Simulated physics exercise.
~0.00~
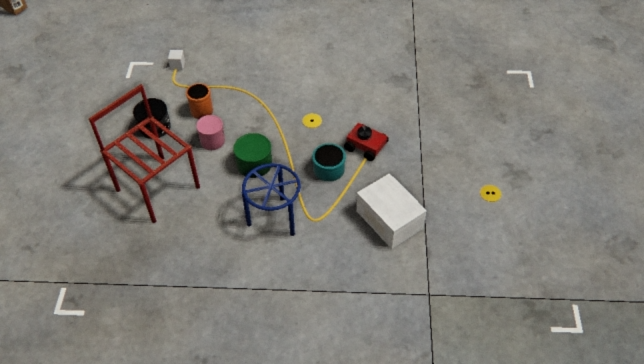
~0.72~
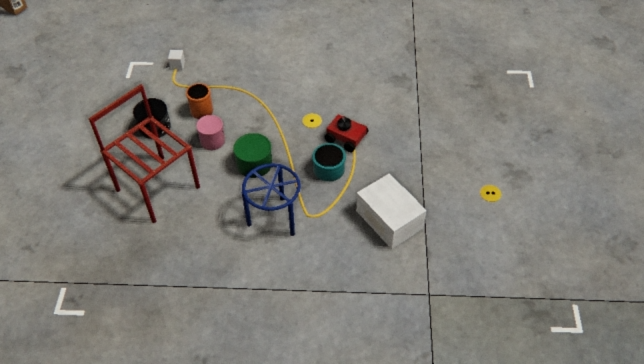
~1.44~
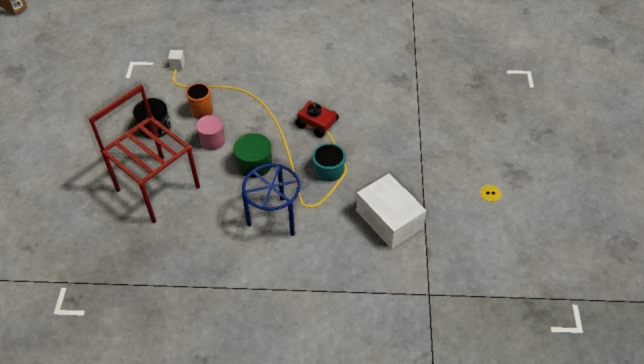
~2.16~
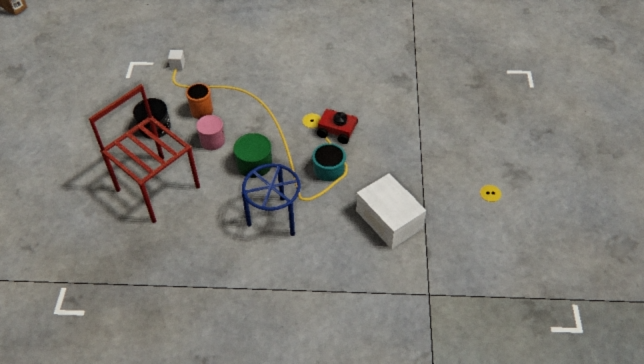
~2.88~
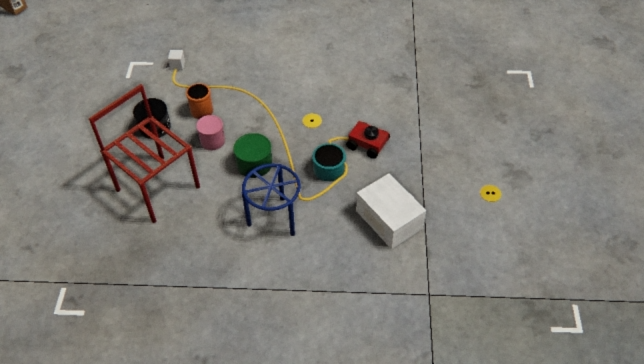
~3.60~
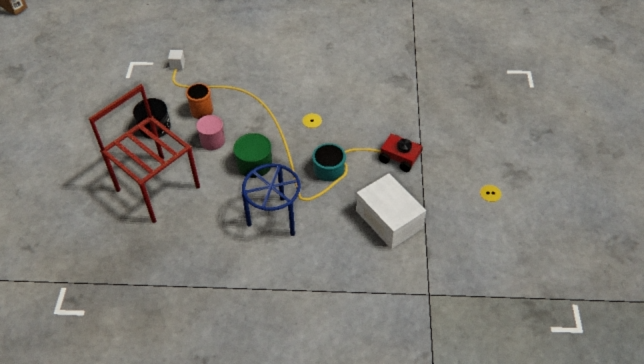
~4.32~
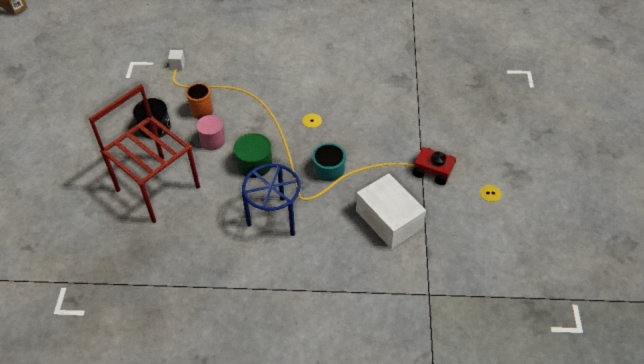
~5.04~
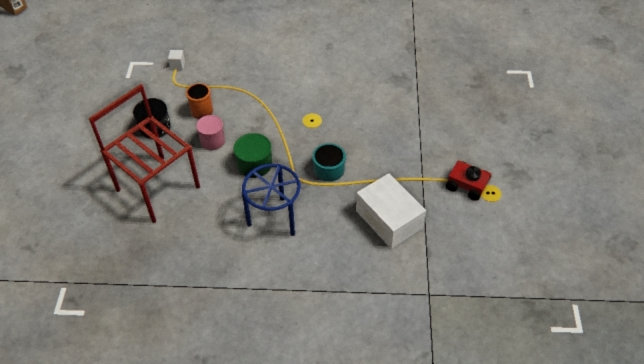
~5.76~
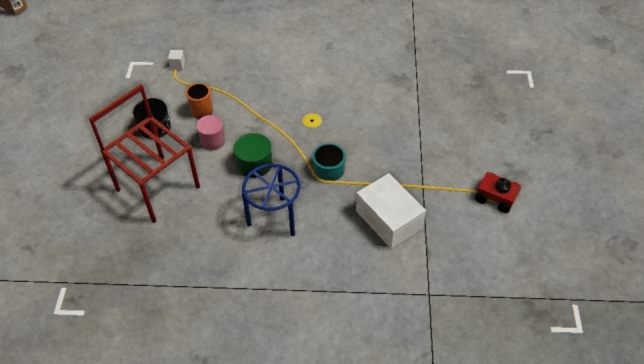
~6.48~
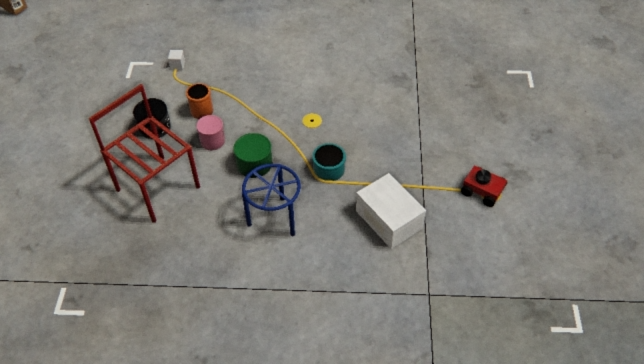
On a grey concrete floor, a red cart trailing a yellow lead moves left, then right, and stops.
